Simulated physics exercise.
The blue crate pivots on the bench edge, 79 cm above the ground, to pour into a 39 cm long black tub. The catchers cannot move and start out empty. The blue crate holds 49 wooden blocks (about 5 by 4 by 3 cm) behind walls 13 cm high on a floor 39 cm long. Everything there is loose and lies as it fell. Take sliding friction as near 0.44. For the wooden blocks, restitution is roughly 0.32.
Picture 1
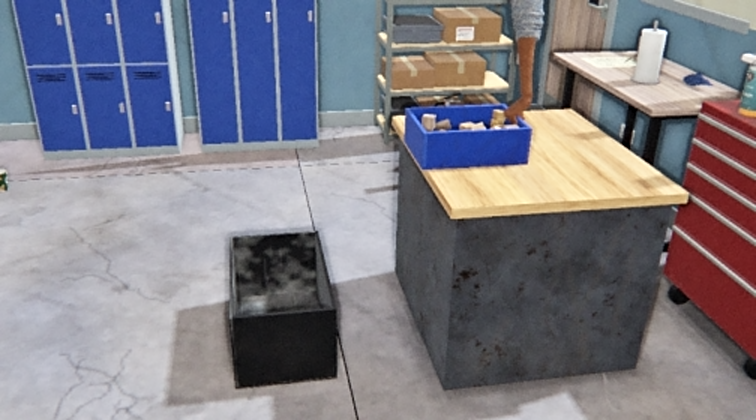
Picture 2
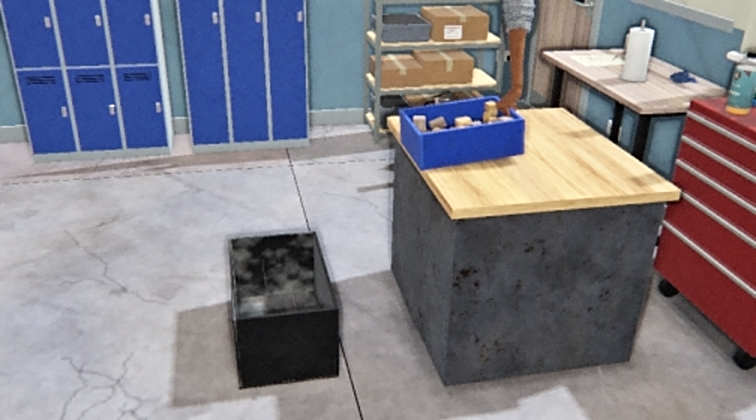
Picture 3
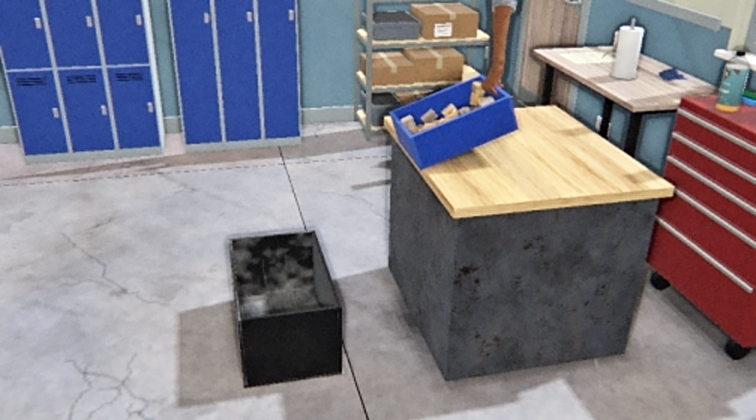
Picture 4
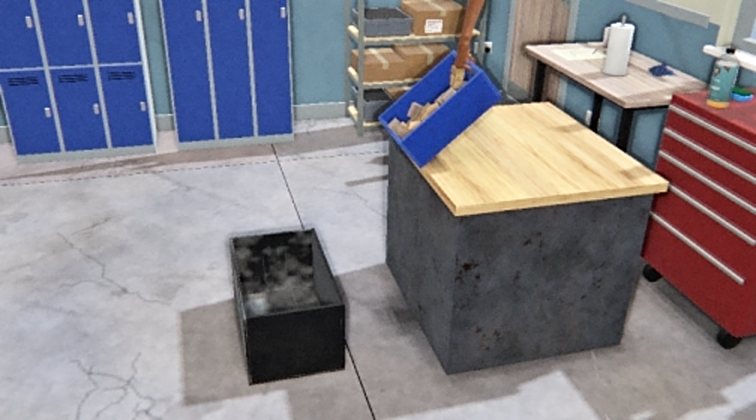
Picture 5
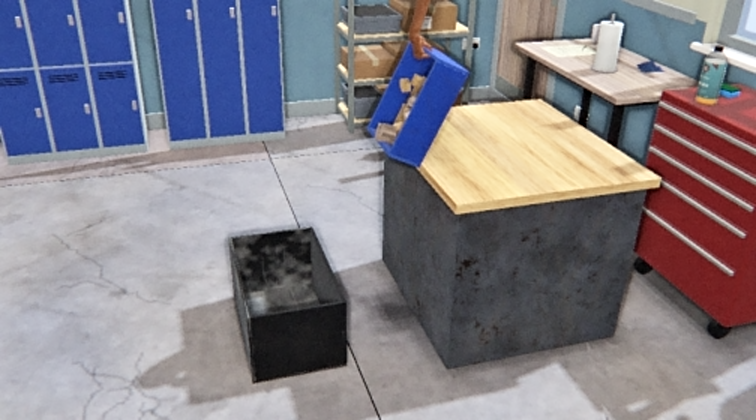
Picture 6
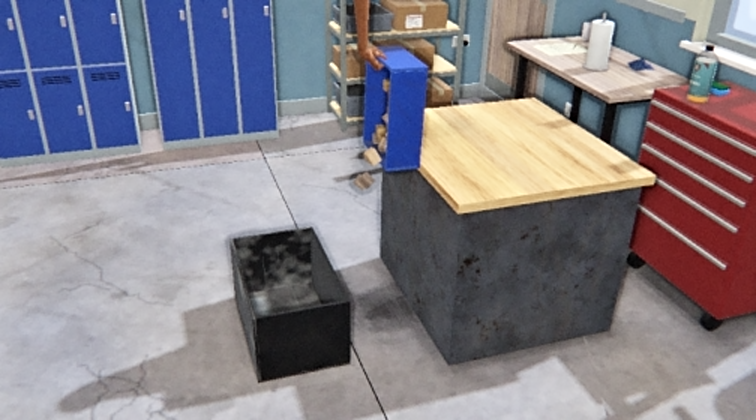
A blue crate of wooden blocks sits level on a light wooden bench top, a hand at its far side, with an open black tub on the floor to the left. The hand tilts the crate leftward over the bench edge until it stands nearly upright, and a few blocks come out beside the bench.
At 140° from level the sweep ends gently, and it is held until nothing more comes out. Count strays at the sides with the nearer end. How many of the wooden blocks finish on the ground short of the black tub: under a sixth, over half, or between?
Outcome: Above half of them on the ground short of the black tub.
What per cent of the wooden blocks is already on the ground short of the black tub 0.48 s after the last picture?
10 %.
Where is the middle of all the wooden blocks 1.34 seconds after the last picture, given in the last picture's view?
I'd place it close to (346, 313) in the last view.
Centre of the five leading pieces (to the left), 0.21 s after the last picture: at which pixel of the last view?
Somewhere near pixel (346, 267).
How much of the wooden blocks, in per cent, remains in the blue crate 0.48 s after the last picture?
Some 30 per cent.
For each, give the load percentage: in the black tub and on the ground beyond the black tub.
My estimate is some 30 per cent, then some 0 per cent.
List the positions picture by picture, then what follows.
In the first frame (each is followed by its nearest rim corner in this view; the camera moves round a little), blue crate, (427, 133); black tub, (233, 317); 0° from level; none out.
Blue crate, (422, 134); 5° from level, in the second frame.
Blue crate, (413, 136); 20° from level, in the third frame.
Blue crate, (401, 142); 40° from level, in the fourth frame.
Blue crate, (390, 153); 64° from level, in the fifth frame.
Blue crate, (386, 168); black tub, (256, 317); 88° from level; 4 out, the lowest block at (361, 182), in the sixth frame.
Then, 0.21 s after the last picture, tilt 107°; 44 still in the blue crate, 1 on the ground short of the black tub and 4 in the air.
Then, 0.48 s after the last picture, tilt 126°; 15 still in the blue crate, 4 on the ground short of the black tub and 30 in the air.
Then, 0.86 s after the last picture, tilt 140°; 15 in the black tub, 23 on the ground short of the black tub and 11 in the air.
Outcome (1.34 s after the last picture), 14 in the black tub and 35 on the ground short of the black tub. Asked share, 35 of 49, 71 per cent.
